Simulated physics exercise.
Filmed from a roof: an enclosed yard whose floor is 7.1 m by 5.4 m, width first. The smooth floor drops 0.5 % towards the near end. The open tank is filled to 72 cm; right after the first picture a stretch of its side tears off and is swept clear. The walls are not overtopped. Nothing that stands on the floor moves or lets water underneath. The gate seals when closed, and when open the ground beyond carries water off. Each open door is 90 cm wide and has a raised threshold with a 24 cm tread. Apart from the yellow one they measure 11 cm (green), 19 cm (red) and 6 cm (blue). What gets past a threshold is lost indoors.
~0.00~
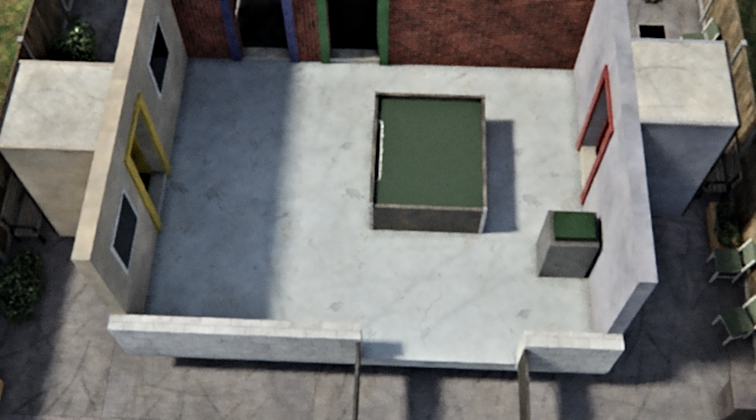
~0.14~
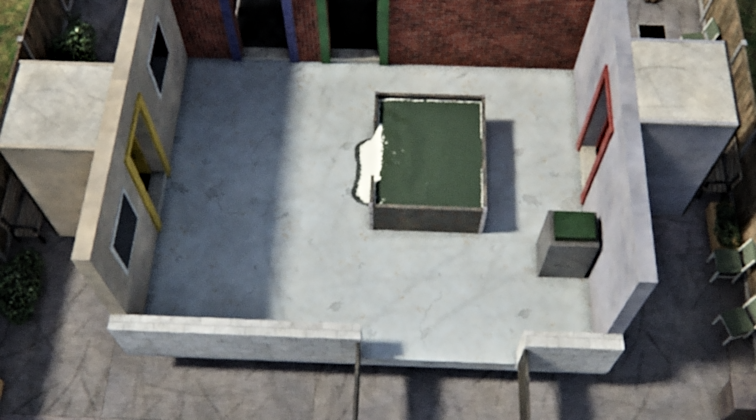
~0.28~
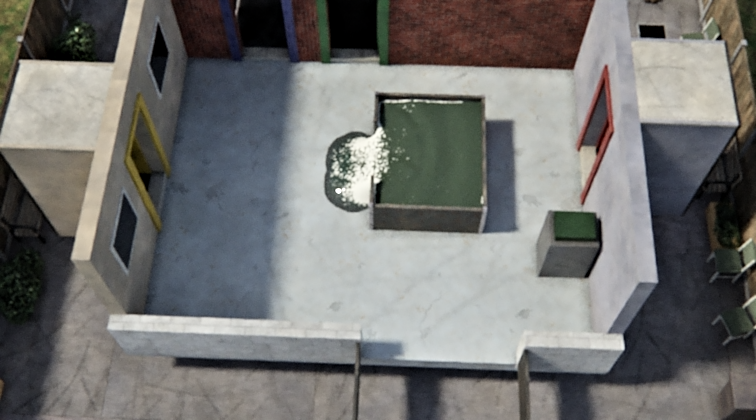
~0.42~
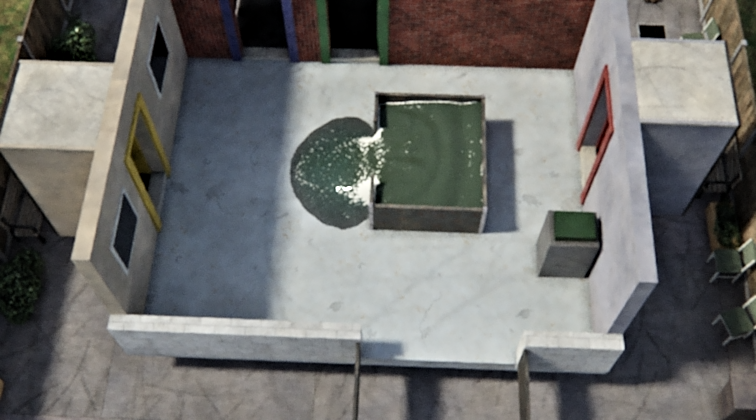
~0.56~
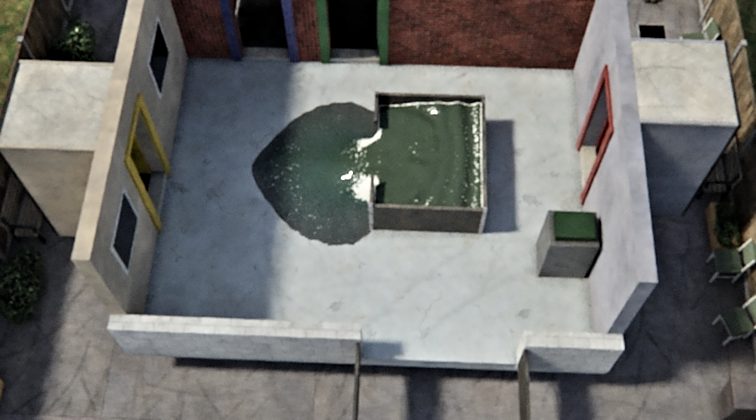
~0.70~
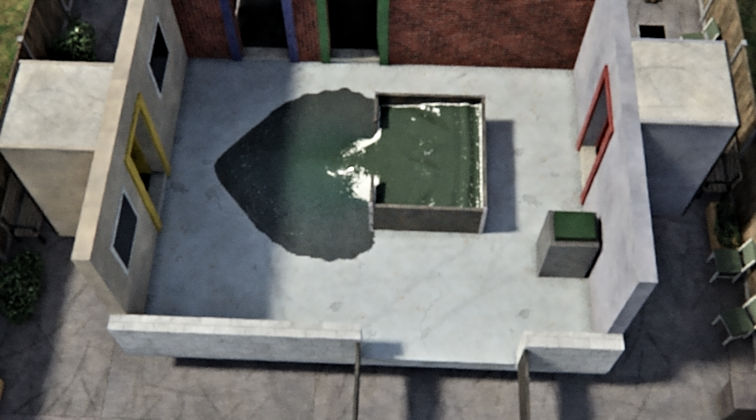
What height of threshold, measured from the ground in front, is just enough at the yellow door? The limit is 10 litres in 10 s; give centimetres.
It would have to be roughly 23 cm high.
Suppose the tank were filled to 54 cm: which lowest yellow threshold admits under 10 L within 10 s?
Some 17 cm.
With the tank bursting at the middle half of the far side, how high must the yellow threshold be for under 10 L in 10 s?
Some 5.5 cm.
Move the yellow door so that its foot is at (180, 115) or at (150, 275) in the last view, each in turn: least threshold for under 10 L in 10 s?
Roughly 22 and 17 cm.
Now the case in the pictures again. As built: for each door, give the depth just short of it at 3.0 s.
In cm: Green 2, red 0, blue 14, yellow 21.
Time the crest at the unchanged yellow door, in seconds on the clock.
Around 2.2 s.
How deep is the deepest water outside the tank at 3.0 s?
Roughly 30 cm.
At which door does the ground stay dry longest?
The red one.
After 1.4 s water covers 35 % of the floor, deepest (38 cm) near (368, 173); 27 cm at the yellow door, 3 litres in over its 18 cm threshold.
After 3.0 s water covers 45 % of the floor, deepest (30 cm) near (141, 334); 21 cm at the yellow door, 44 litres in over its 18 cm threshold.
After 10.0 s water covers 95 % of the floor, deepest (12 cm) near (577, 329); 8 cm at the yellow door, 48 litres in over its 18 cm threshold.
At the yellow door as built, the water arrived by 1.1 s and peaked near 28 cm at 2.2 s.
With a threshold of 19 cm, 38 litres would have come in within the 10 s; with 25.5 cm, 3 litres. So under 10 litres takes about 23 cm.
